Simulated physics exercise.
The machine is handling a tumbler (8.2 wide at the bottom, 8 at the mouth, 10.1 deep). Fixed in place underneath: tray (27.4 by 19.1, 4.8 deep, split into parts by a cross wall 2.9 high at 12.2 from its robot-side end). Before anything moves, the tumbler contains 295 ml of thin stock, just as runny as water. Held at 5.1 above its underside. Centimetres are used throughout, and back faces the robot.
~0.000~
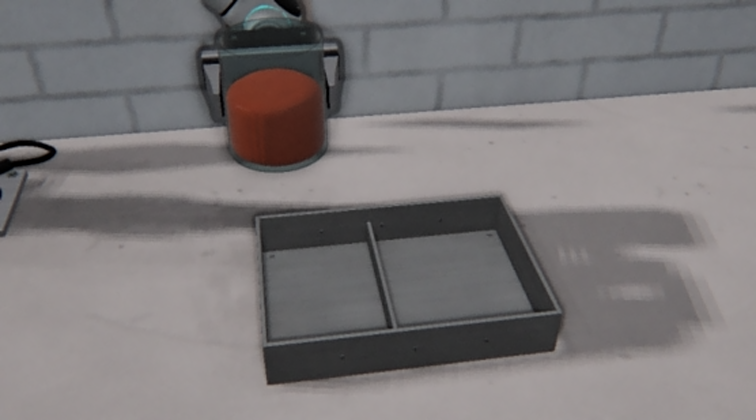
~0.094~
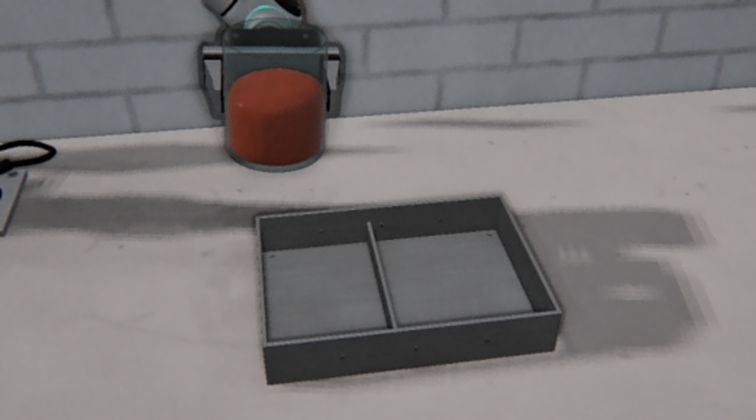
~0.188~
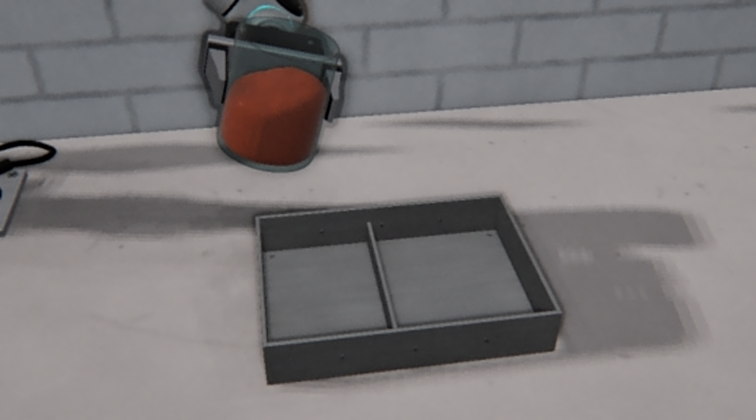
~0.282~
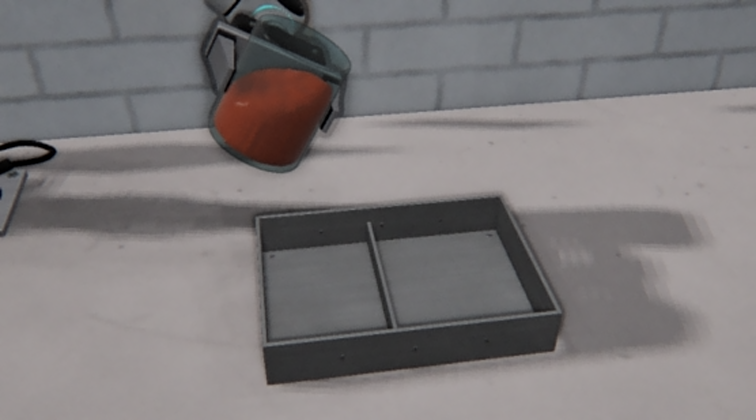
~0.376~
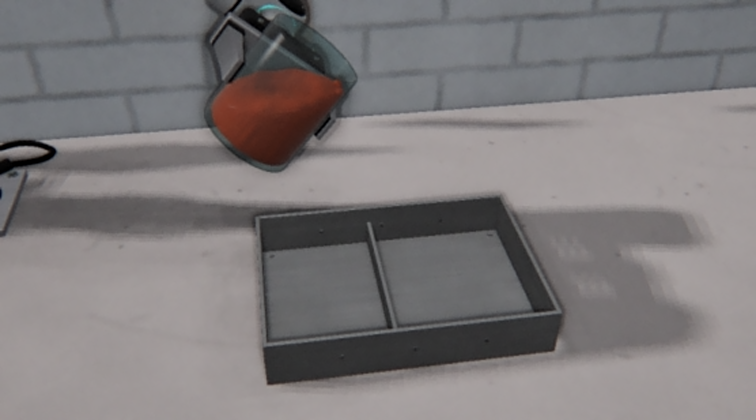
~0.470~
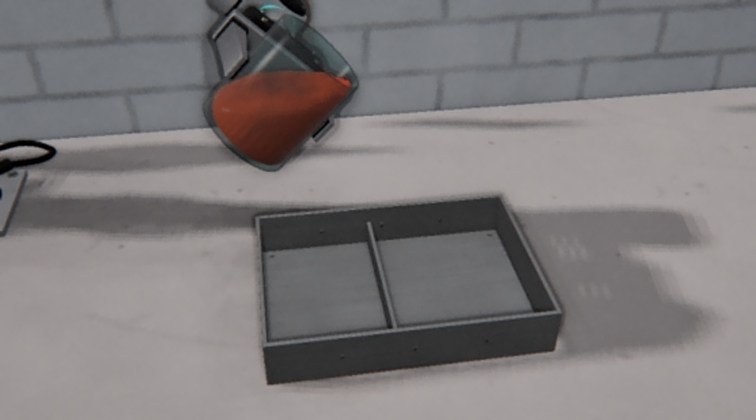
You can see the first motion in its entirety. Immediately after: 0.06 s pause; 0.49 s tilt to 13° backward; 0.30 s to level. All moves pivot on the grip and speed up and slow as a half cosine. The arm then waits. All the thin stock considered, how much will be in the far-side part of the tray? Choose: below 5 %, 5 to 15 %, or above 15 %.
Below 5 %.
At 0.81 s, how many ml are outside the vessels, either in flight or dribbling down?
I'd guess about 0 ml.
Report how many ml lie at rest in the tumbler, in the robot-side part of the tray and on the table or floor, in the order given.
About 300, 0, 0 ml.
After 0.81 s, tilted 9° forward, liquid up to 26 above the table; 295 ml in the tumbler.
After 1.15 s, tilted 8° backward, liquid up to 26 above the table; 295 ml in the tumbler.
After 1.52 s, level, liquid up to 26 above the table; 295 ml in the tumbler.
After 2.32 s, level, liquid up to 26 above the table; 295 ml in the tumbler.
In the end, 295 ml in the tumbler. That is 0 % in the far-side part of the tray.
